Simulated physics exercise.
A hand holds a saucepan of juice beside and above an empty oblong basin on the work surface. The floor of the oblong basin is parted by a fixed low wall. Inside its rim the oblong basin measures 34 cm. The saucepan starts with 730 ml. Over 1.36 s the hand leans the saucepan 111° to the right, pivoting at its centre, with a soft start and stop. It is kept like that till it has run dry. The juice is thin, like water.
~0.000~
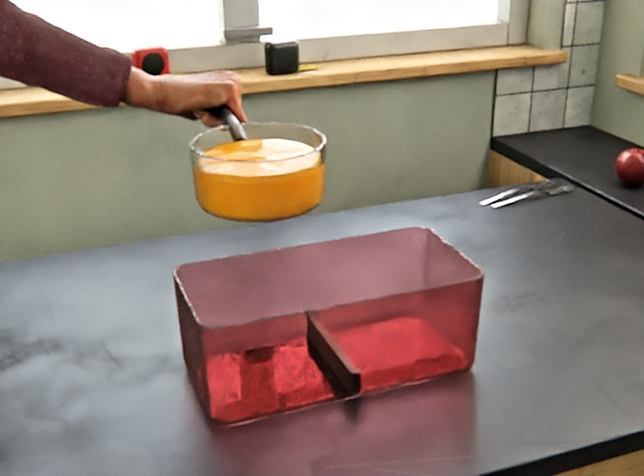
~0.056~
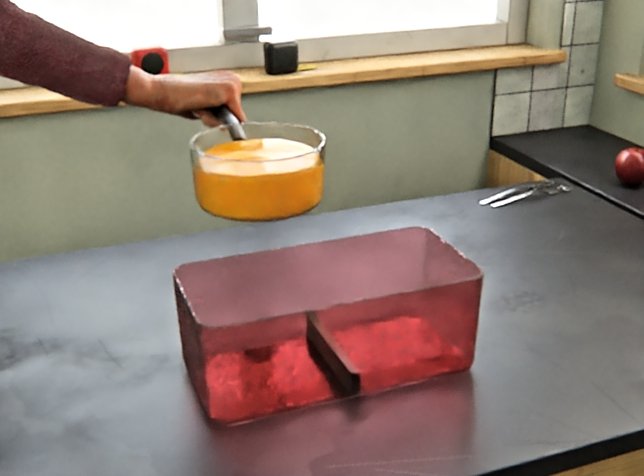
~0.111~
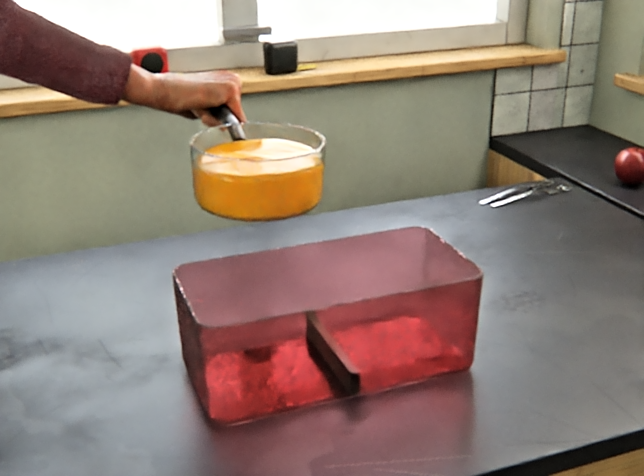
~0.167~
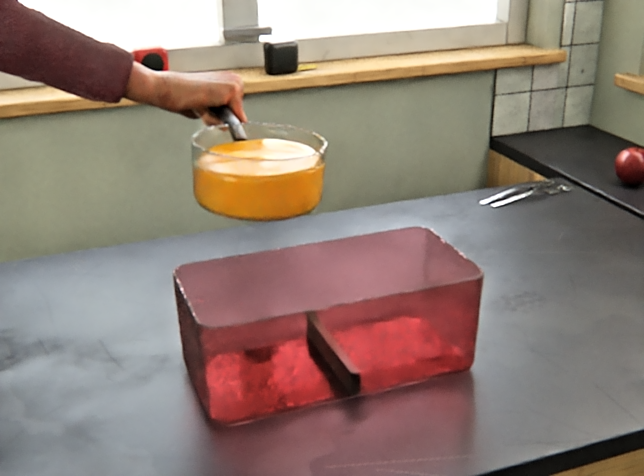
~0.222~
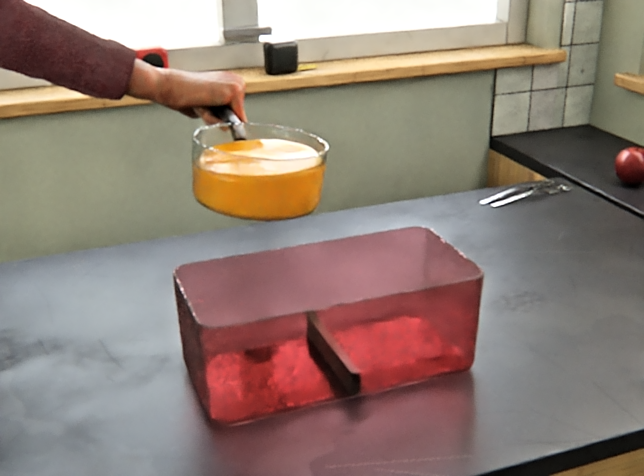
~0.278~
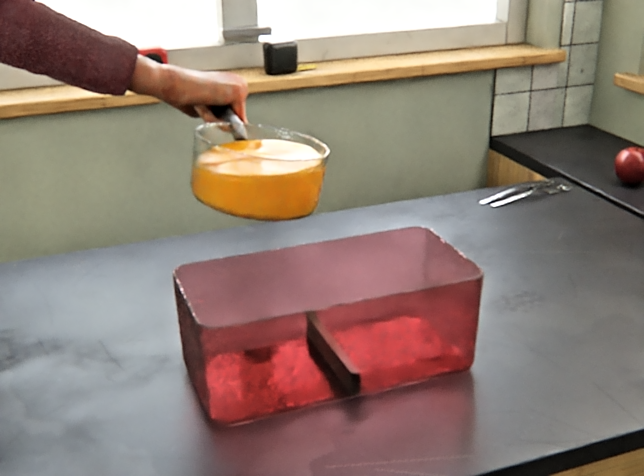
The video shows a hand holding a clear saucepan of orange juice above a reddish, see-through oblong basin with a low dividing wall on a dark work surface. The saucepan stays nearly level, then leans slightly to the right.
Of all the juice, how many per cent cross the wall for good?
The far part has some 82 per cent.
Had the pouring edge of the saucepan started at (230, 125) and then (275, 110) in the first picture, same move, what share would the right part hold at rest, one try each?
In turn about 15 and 60 per cent.
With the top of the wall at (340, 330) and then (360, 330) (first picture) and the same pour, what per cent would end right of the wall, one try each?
First 80, then 65 per cent.
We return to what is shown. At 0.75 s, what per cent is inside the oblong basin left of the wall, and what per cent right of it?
Near 0 on the left, 14 on the right.
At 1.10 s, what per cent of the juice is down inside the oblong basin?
Some 84 per cent.
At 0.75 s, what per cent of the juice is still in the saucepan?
Some 54 per cent.
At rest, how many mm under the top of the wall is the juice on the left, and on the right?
Some 26 mm on the left and 6 mm on the right.
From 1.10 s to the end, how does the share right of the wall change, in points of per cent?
The share moves up, by some 6 per cent.
After 0.75 s the tilt is 65° and 54 per cent is still to pour, 0 is left of the wall and 14 right of it.
After 1.10 s the tilt is 101° and 8 per cent is still to pour, 8 is left of the wall and 76 right of it.
After 1.47 s the tilt is 111° and 0 per cent is still to pour, 17 is left of the wall and 83 right of it.
After 1.86 s the tilt is 111° and 0 per cent is still to pour, 17 is left of the wall and 82 right of it.
In the end 17 per cent lies left of the wall, 82 right of it and 1 outside.
